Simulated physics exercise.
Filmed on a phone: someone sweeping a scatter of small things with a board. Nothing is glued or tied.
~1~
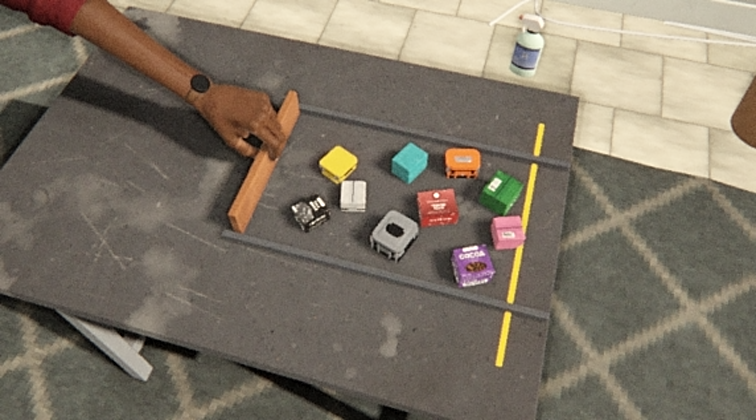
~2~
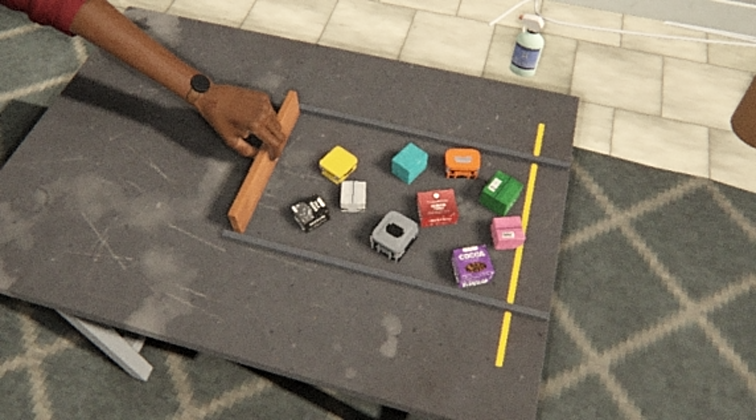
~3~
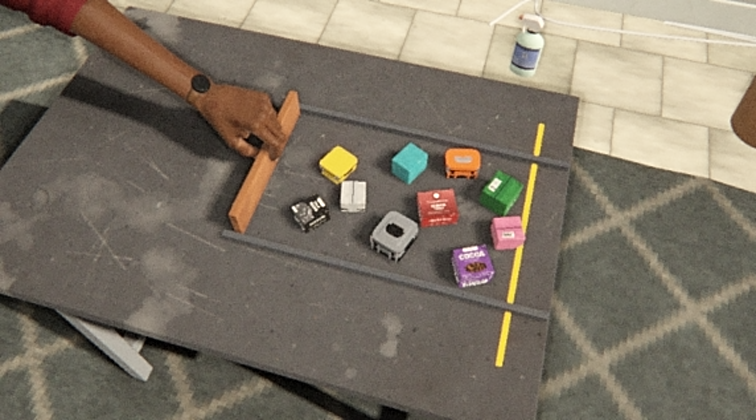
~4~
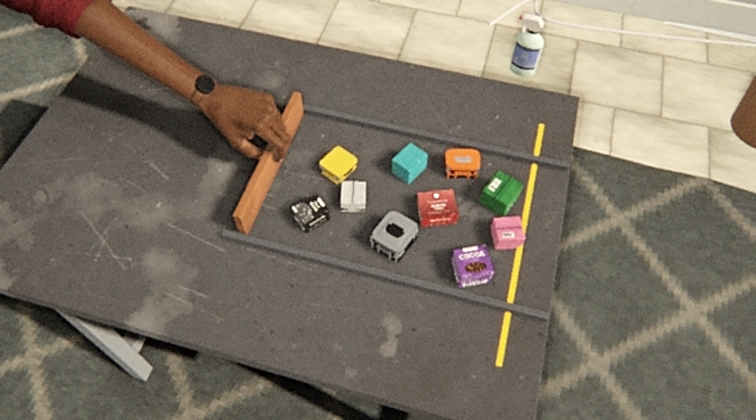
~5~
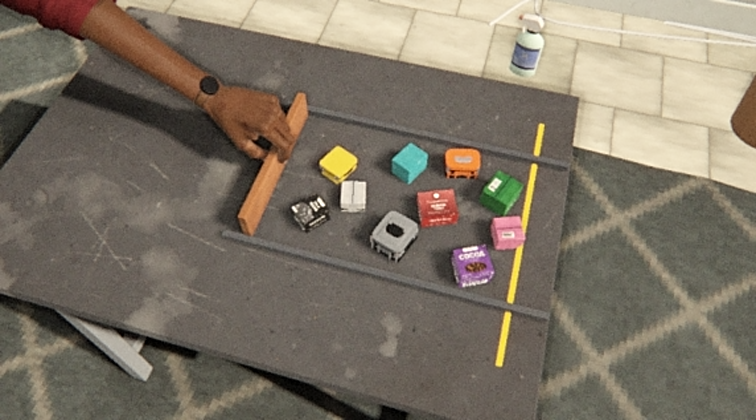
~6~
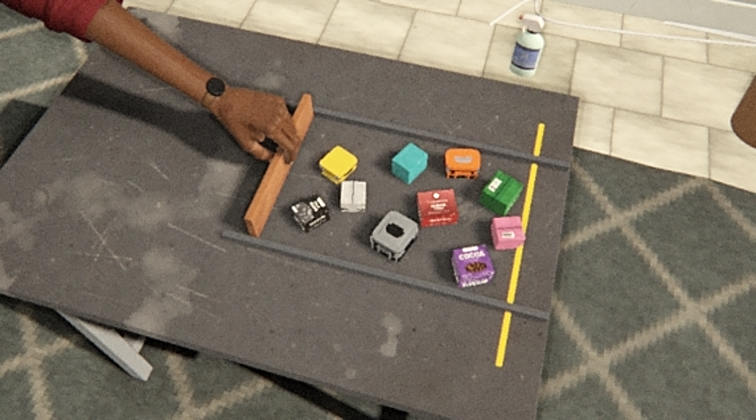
On a dark, scuffed tabletop above a patterned rug and pale floor tiles, the view looks down from a steady camera. Small boxes and cases in yellow, black, white, turquoise, gray, orange, red, green, purple and pink lie scattered between two rails, with yellow tape at right. From the left, a hand wearing a dark watch slides a wooden board slightly rightward, while the scattered things stay still.
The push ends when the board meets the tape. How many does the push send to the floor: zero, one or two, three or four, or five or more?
The number that fall off is five or more.
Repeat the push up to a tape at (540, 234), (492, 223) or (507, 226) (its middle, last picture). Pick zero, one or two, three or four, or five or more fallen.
The falls would be more than four; just one or two; one to two.
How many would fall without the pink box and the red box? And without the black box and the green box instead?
4 in the first case, 4 in the second.
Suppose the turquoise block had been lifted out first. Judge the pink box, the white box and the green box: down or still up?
The pink box comes down, the white box survives, the green box is lost.
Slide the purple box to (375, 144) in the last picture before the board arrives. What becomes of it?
From there it survives.
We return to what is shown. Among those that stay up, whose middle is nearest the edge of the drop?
The turquoise block ends nearest.
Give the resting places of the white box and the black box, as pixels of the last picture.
Near (534, 242) and (531, 270).
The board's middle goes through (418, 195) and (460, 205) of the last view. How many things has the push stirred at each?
At the one place 8, at the other 10.
Soon after, none off yet; pink box at rest near (507, 233); green box at rest near (501, 194); purple box at rest near (472, 266).
By the end, the number that fall off is five or more; fallen, grey case, red box, orange case, purple box, green box and pink box.
